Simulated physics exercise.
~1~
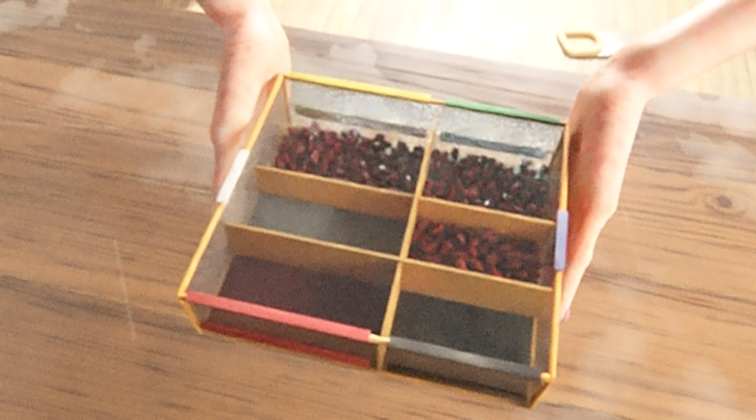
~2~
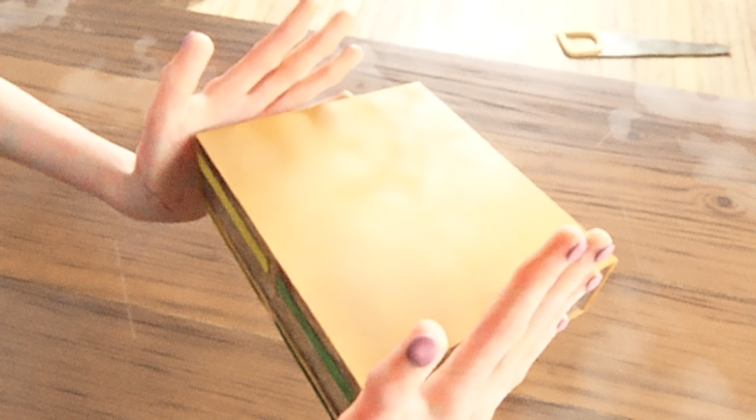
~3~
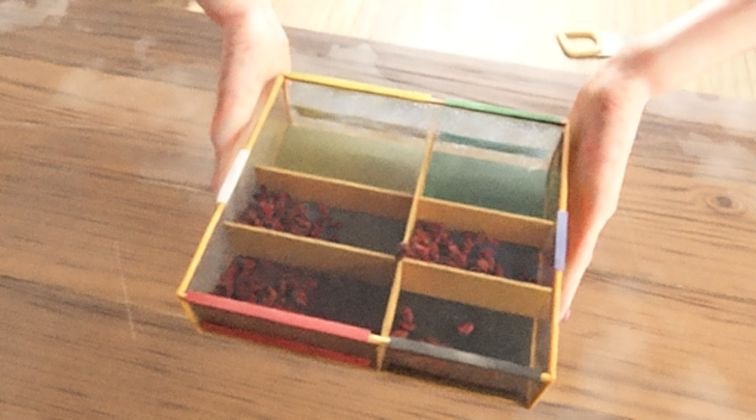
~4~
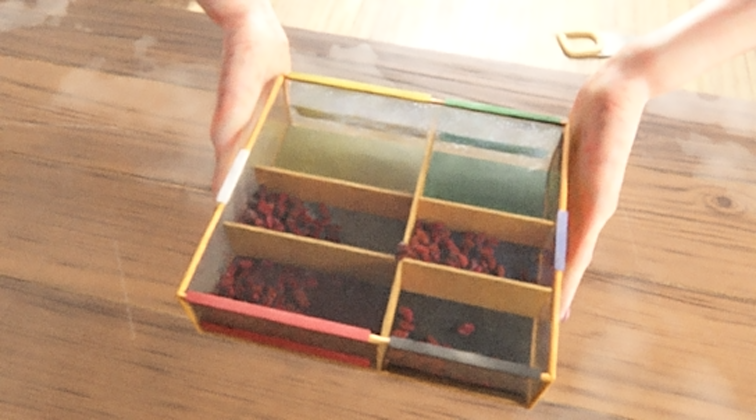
Hands tipping a lidded six-compartment box of dark red beans over and back, leaving them mostly in red, blue and white sections.
